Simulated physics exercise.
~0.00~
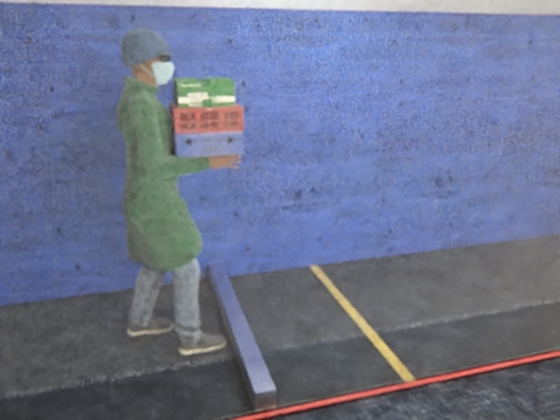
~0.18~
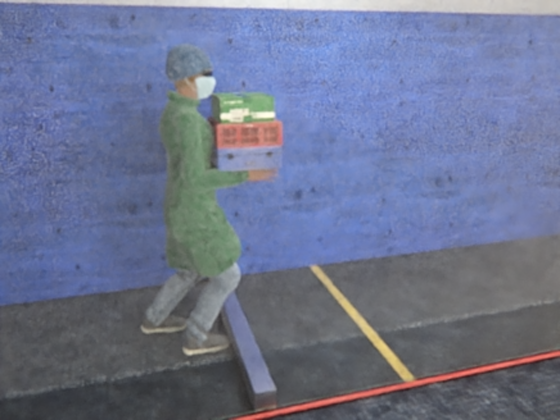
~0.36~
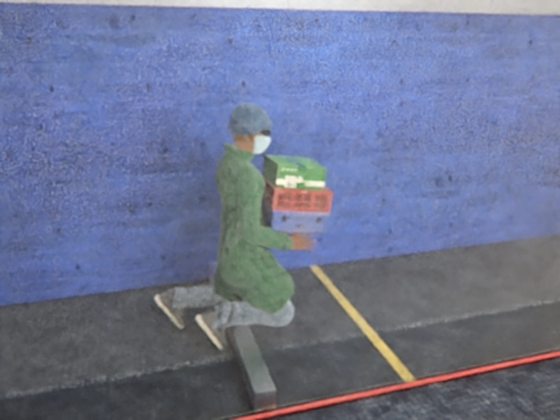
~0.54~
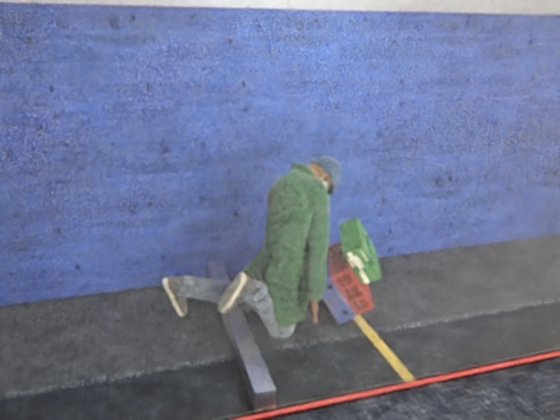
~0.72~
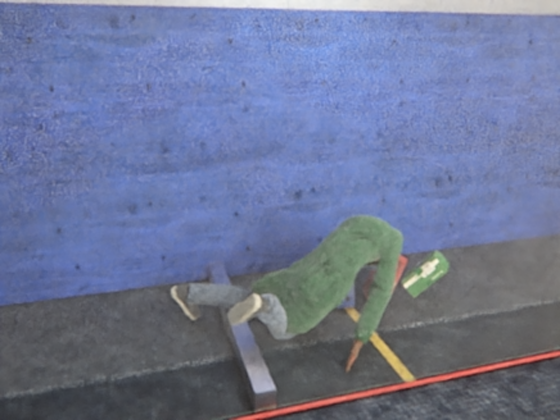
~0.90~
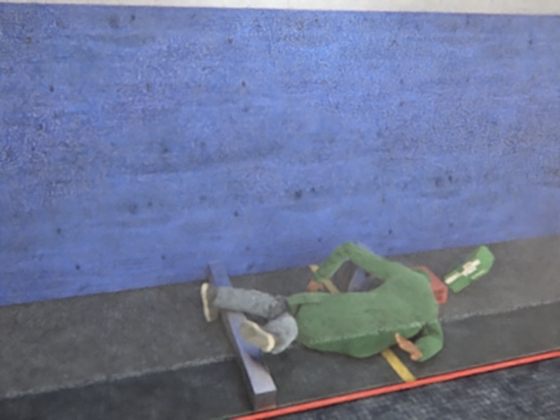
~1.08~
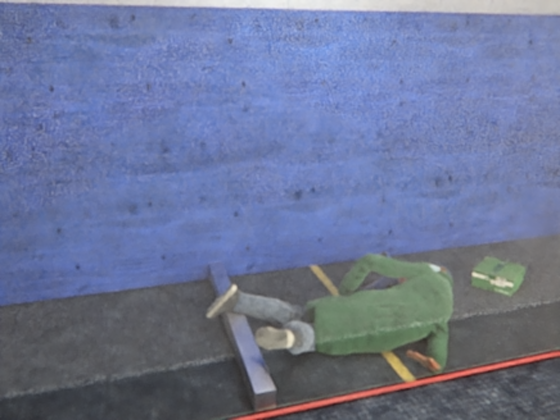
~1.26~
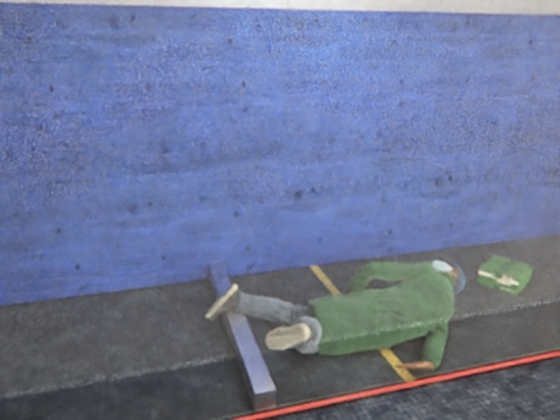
A masked porter in a green coat, carrying a blue toolbox, red crate and green parcel, sinks to the knees over a low rail and pitches forward to the right, spilling the stack, and ends sprawled across the yellow line with the toolbox and parcel beyond it.
